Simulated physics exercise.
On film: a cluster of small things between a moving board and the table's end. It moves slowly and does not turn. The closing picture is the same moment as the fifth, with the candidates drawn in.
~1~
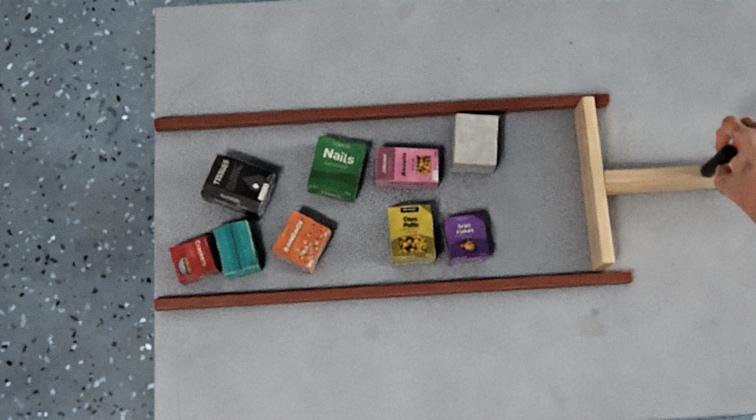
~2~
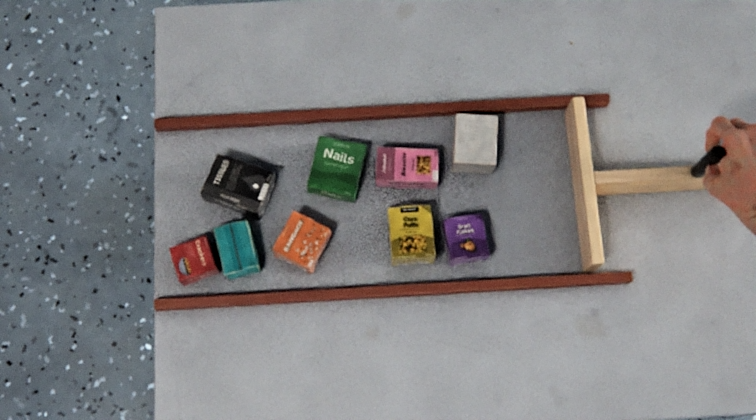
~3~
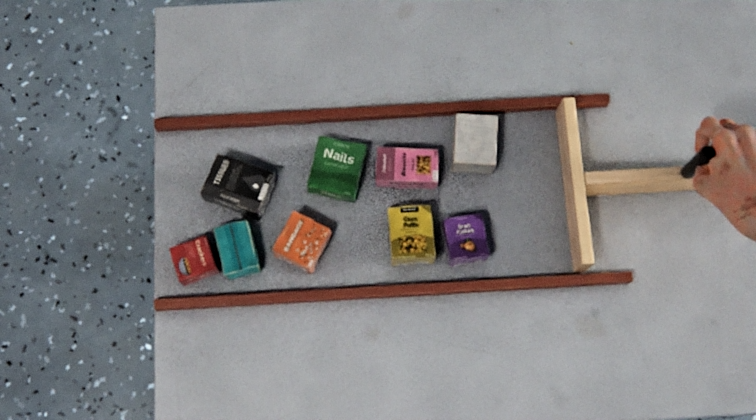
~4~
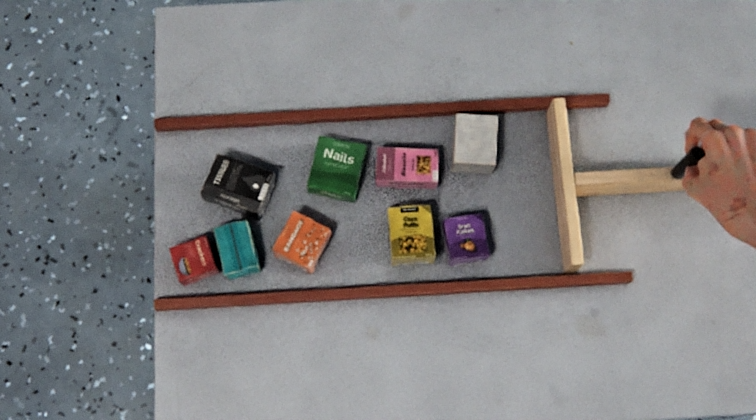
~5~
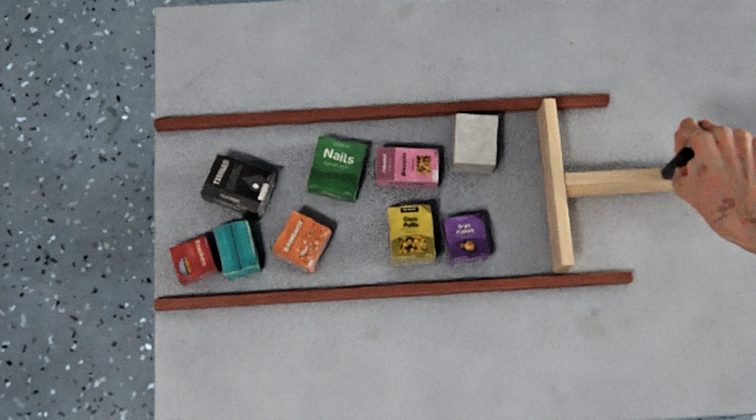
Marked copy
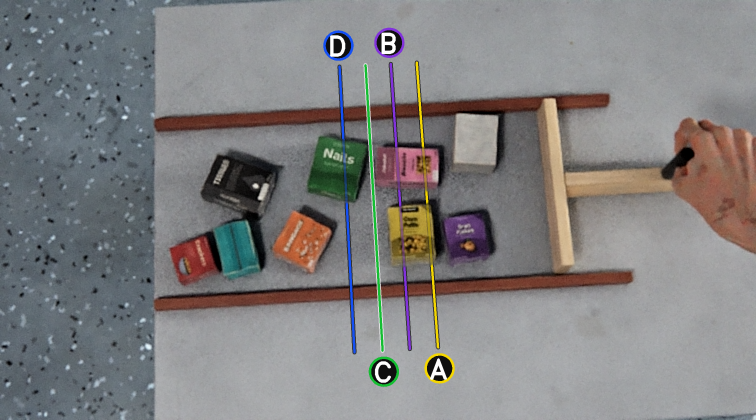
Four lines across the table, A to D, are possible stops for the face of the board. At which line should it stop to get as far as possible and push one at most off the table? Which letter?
At D, and not beyond.
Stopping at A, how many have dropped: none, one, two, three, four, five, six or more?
In all, none.
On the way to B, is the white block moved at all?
Yes.
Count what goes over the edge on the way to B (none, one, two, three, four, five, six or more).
The count is none.
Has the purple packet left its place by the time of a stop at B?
Yes.
On the marked copy, A at (427, 199); B at (400, 201); C at (374, 202); D at (347, 204).
Taking D. A third of the way, board (482, 184); white block (448, 146); purple packet (457, 240).
Two thirds of the way, board (405, 188); black box (209, 194); green box (268, 173).
When it is over, board (351, 192); black box (159, 198); red packet (166, 261); none fallen.
As for the rest, A is within the limit but short; B is within the limit but short; C is within the limit but short.
